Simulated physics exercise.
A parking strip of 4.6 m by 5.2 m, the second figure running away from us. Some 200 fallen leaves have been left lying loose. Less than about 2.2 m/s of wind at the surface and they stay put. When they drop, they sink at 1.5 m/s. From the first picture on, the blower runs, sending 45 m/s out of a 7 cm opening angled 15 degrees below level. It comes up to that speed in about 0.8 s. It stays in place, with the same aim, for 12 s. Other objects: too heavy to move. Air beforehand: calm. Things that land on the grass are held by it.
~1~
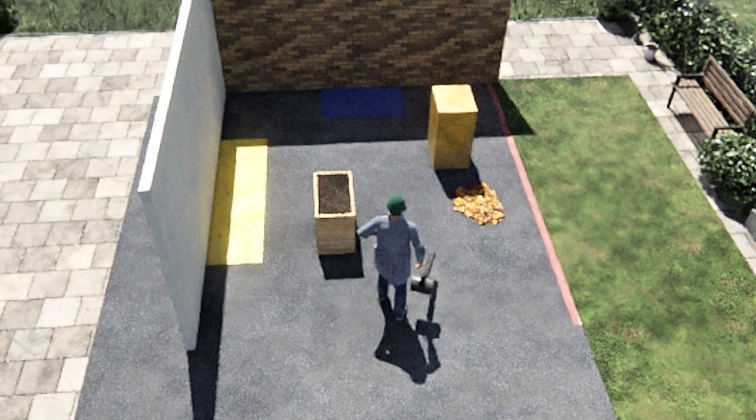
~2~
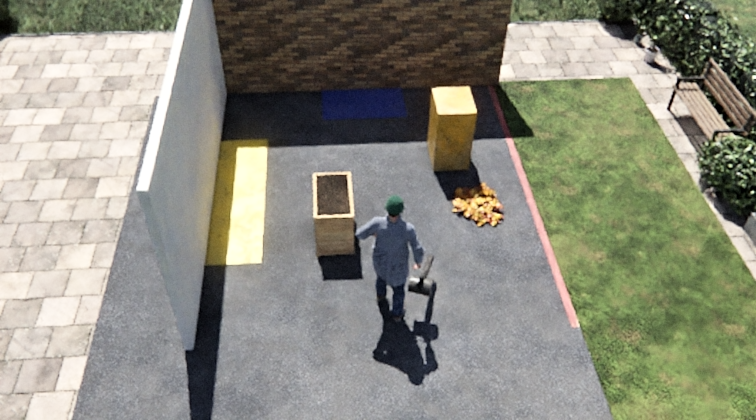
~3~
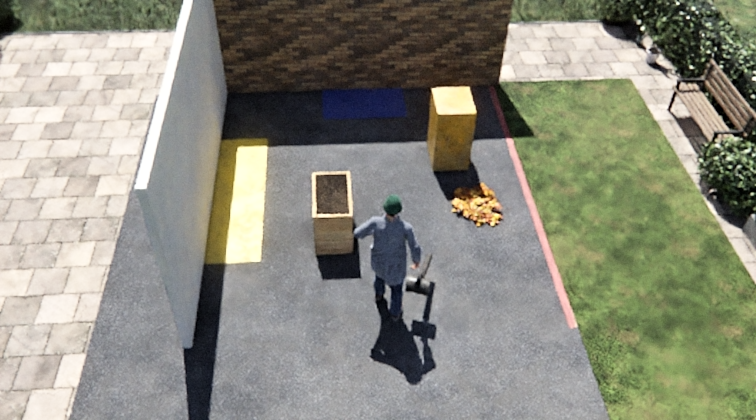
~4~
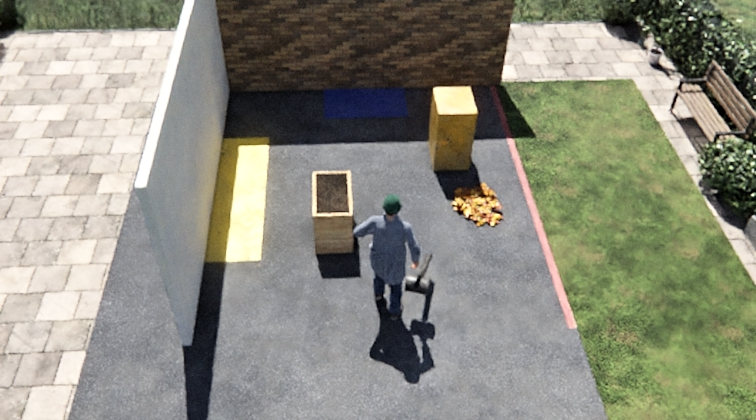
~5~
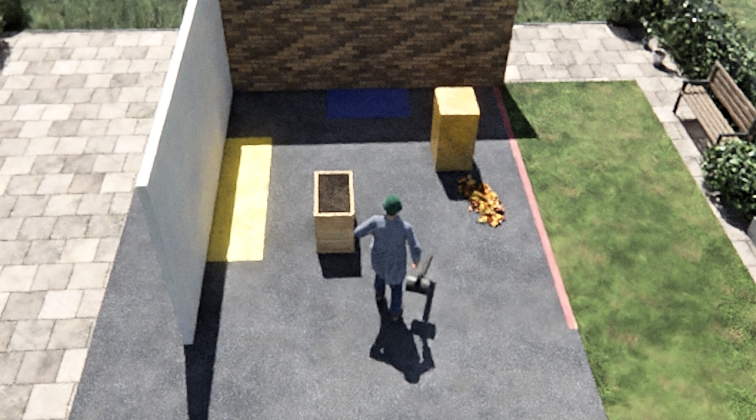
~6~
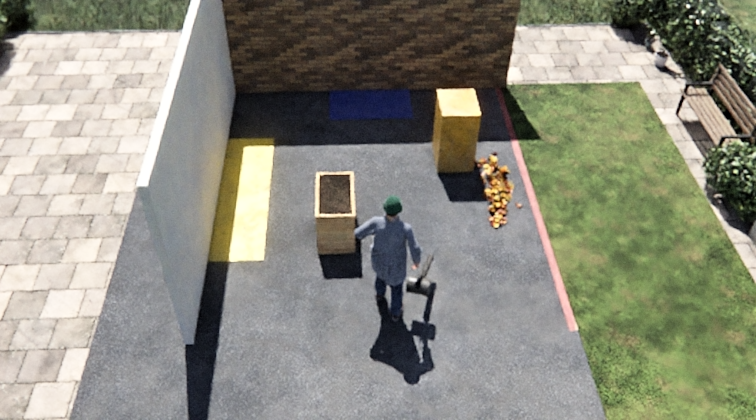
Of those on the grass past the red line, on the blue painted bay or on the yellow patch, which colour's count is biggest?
The count is biggest for red.
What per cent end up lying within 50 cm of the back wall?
Near 0 %.
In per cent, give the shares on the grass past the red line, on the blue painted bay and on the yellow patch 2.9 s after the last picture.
About 70 % red, 0 % blue, 0 % yellow.
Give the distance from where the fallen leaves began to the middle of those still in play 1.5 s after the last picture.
The centre ends up some 1.4 m from the start.
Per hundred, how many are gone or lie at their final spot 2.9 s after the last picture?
About 90 %.
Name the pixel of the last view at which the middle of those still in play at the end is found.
(525, 154).
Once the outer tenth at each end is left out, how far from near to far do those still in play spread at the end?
The middle bunch covers about 1.6 m from near to far.
Then, 1.5 s after the last picture the count stands so, 0 % are on the yellow patch, 0 % on the blue painted bay and 68 % on the grass past the red line; the middle of those still in play is near (525, 154).
Then, 2.9 s after the last picture the count stands so, 0 % are on the yellow patch, 0 % on the blue painted bay and 70 % on the grass past the red line; the middle of those still in play is near (525, 154).
Then, 5.7 s after the last picture the count stands so, 0 % are on the yellow patch, 0 % on the blue painted bay and 71 % on the grass past the red line; the middle of those still in play is near (525, 154).
Then, 11.1 s after the last picture, at the end, 0 % are on the yellow patch, 0 % on the blue painted bay and 72 % on the grass past the red line; the middle of those still in play is near (525, 154).
